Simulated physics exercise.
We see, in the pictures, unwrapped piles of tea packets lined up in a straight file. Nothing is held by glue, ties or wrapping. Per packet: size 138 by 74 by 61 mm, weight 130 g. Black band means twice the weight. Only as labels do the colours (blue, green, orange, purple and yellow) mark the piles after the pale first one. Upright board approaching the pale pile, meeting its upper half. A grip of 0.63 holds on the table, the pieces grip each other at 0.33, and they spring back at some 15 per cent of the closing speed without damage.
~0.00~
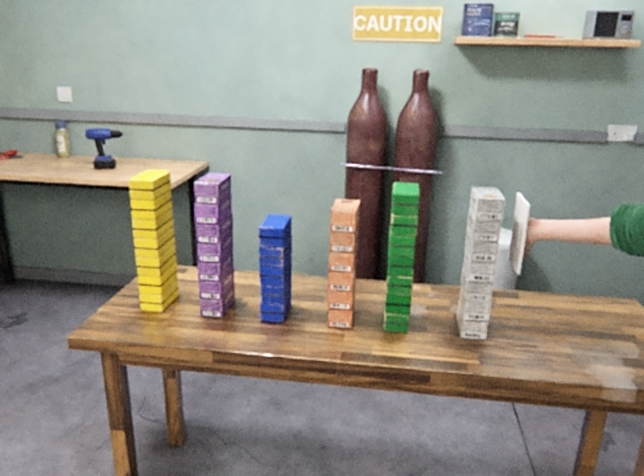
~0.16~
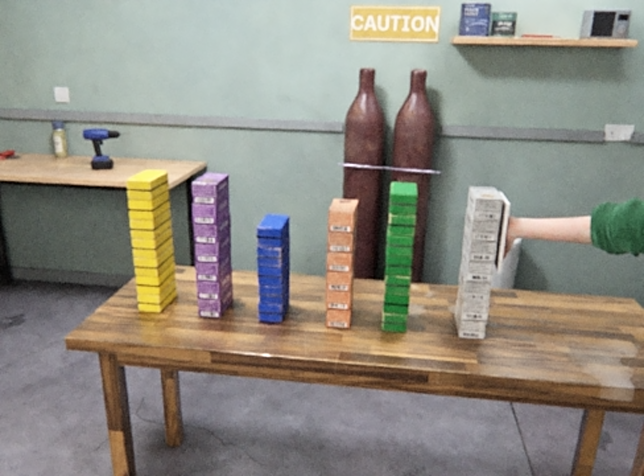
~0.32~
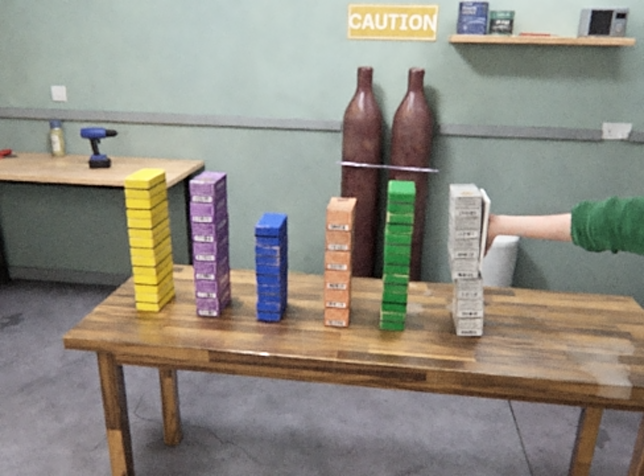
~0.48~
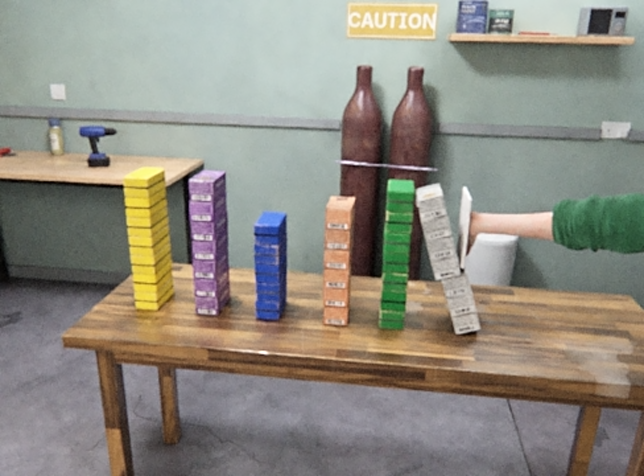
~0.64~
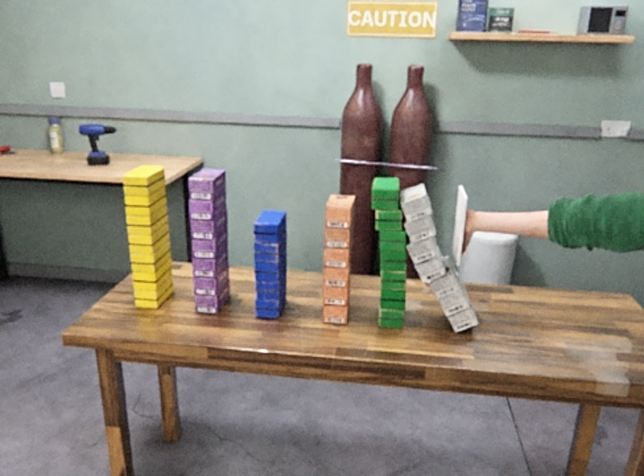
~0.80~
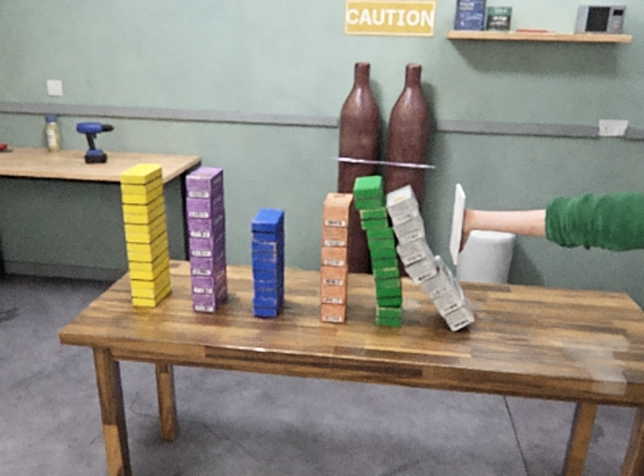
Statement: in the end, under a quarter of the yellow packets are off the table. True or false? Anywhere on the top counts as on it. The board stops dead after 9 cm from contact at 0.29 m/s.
False.
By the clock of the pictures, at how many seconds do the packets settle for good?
That comes at about 3.0 s.
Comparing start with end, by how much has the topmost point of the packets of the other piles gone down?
21 cm.
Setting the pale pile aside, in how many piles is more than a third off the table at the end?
Counted up, you get 2.
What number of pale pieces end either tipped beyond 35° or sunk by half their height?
That happens to 7 of them.
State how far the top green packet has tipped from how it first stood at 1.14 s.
Something like 40°, more or less.
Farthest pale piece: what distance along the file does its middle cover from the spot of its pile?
It ends around 36 cm away.
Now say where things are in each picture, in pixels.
In the first picture (places mark the middle of the side facing us), board (525, 231) 58 mm short; top yellow packet (141, 190); top green packet (405, 205); the rest undisturbed.
In the second picture, board (505, 230) 12 mm short; top yellow packet (139, 190).
In the third picture, board (485, 227) 35 mm in, top of the pale pile leaning 5°; top yellow packet (137, 189); the rest undisturbed.
In the fourth picture, board (467, 225) 8 cm in, top of the pale pile leaning 18°; top yellow packet (136, 188); the rest undisturbed.
In the fifth picture, board (463, 223) 9 cm in, stopped, top of the pale pile leaning 24°; top yellow packet (135, 186); top green packet (385, 200) shifted 41 mm; 4 disturbed, none off the table.
In the sixth picture, board (461, 222) 9 cm in, stopped, top of the pale pile leaning 27°; top yellow packet (133, 184); top green packet (368, 199) leaning 10°; 6 disturbed, none off the table.
After 1.14 s, 7 of the pale pile down; none of the 7 yellow packets off the table (0 of 32 in all colours); top yellow packet unmoved; top green packet leaning 39°, 6 cm lower.
After 1.84 s, 7 of the pale pile down; none of the 7 yellow packets off the table (0 of 32 in all colours); top yellow packet leaning 6°; top orange packet on its side.
After 2.60 s, 7 of the pale pile down; 5 of the 7 yellow packets off the table (8 of 32 in all colours); top yellow packet on its side; top purple packet on its side.
At rest (3.3 s), 7 of the pale pile down; 5 of the 7 yellow packets off the table (8 of 32 in all colours); top yellow packet upside down; top purple packet upside down. That is 71 per cent. As the last picture would show them, middles, top purple packet near (38, 370).
